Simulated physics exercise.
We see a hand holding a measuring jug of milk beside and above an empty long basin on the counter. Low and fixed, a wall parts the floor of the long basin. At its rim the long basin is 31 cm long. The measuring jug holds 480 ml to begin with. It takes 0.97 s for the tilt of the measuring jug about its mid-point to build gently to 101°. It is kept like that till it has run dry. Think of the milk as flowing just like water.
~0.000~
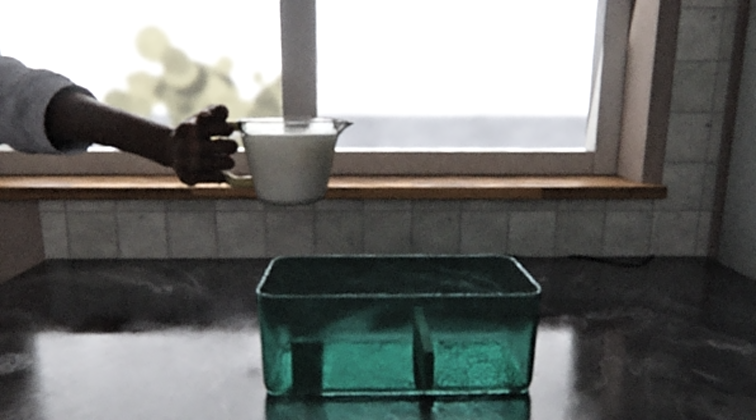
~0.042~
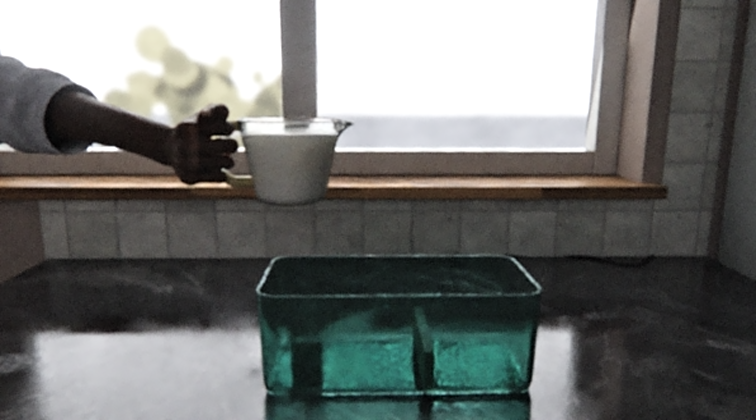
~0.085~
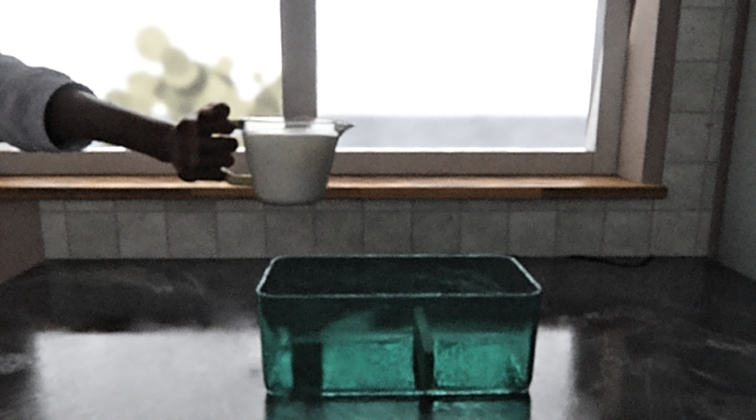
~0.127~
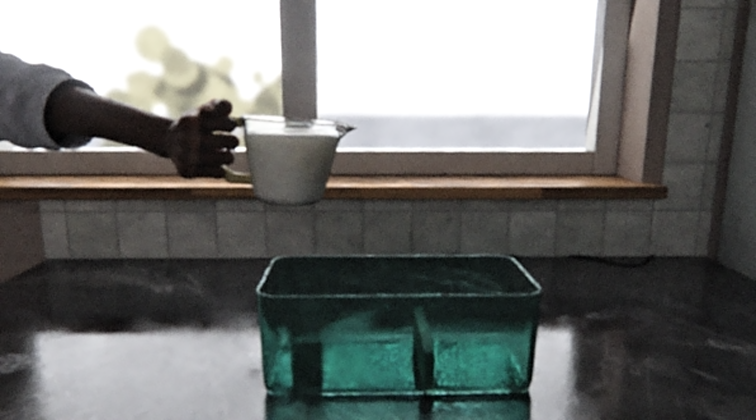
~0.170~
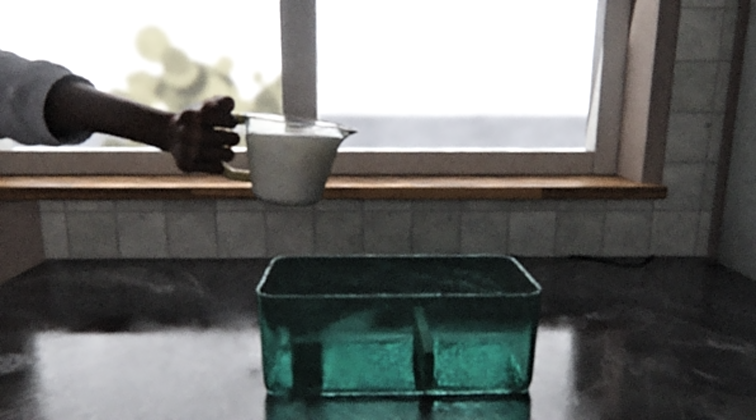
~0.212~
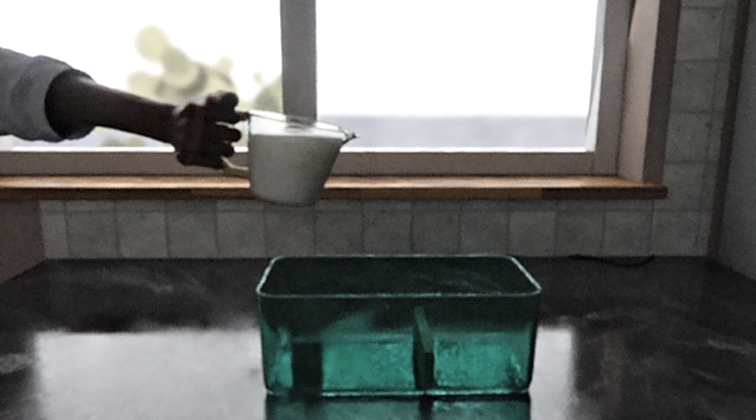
On a dark counter by a window, a hand slightly tilts a jug of milk rightward.
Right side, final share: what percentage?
7 per cent.
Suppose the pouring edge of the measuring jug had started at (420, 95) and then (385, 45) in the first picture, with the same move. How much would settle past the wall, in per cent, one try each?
Respectively about 90 and 75 percent.
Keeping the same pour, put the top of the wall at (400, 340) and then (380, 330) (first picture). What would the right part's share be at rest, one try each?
60 per cent first, 80 per cent second.
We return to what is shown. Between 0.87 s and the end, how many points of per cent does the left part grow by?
18 %.
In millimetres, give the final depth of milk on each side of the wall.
Some 18 mm on the left and some 2 mm on the right.
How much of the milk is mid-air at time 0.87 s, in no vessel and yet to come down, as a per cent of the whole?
Around 14 per cent of the liquid is in flight.
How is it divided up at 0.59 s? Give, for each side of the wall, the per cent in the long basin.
Left side near 10, right side near 1.
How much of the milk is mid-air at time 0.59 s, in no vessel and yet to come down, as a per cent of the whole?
Share: Roughly 26 per cent.
By 0.59 s the tilt is 67° and 62 per cent is still to pour, 10 is left of the wall and 1 right of it.
By 0.87 s the tilt is 98° and 10 per cent is still to pour, 72 is left of the wall and 5 right of it.
By 1.16 s the tilt is 101° and 0 per cent is still to pour, 90 is left of the wall and 7 right of it.
By 1.47 s the tilt is 101° and 0 per cent is still to pour, 90 is left of the wall and 7 right of it.
At rest 90 per cent lies left of the wall, 7 right of it and 2 outside.
